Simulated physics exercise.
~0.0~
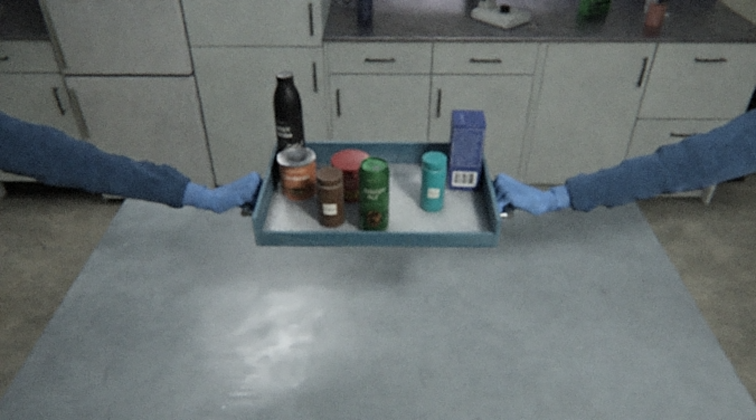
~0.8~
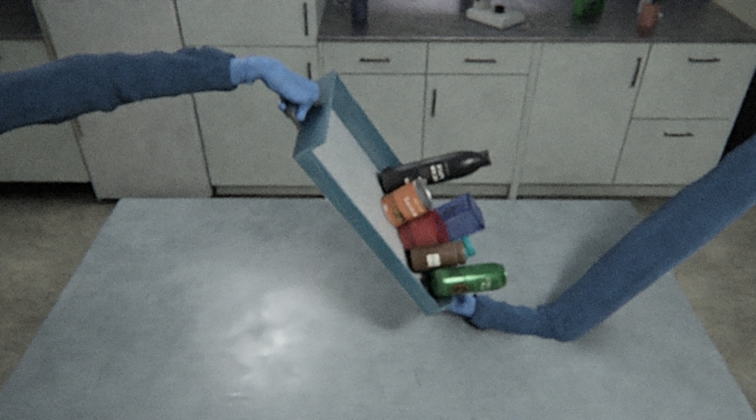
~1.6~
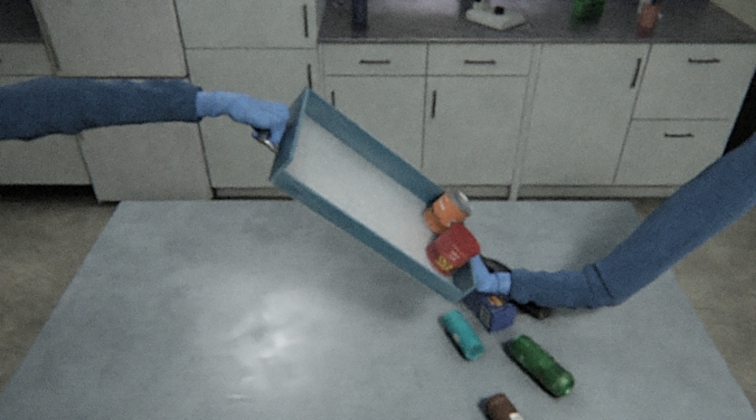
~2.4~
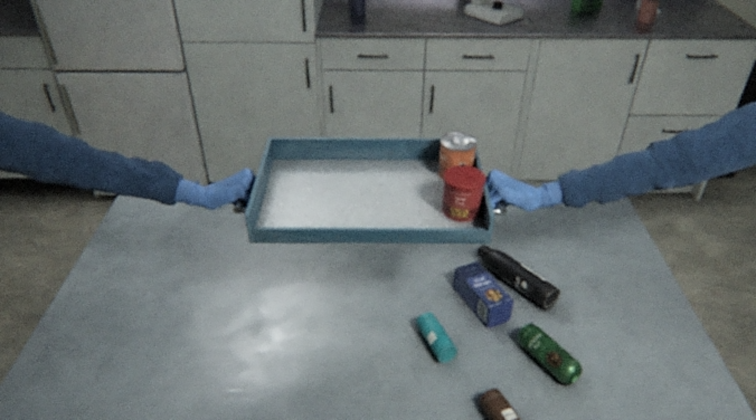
Two blue-gloved hands hold a shallow teal crate above a pale table in a kitchen-like room, seen from across the table. Inside stand a black bottle, orange and red tins, a brown shaker, a green can, a turquoise shaker and a blue carton. The arms tip the crate steeply, right side down, and everything slides toward the low end. The green can and brown shaker leave it, followed by the turquoise shaker, carton and bottle. The hands level the crate again, leaving only the two tins at its right end and five items lying on the table.
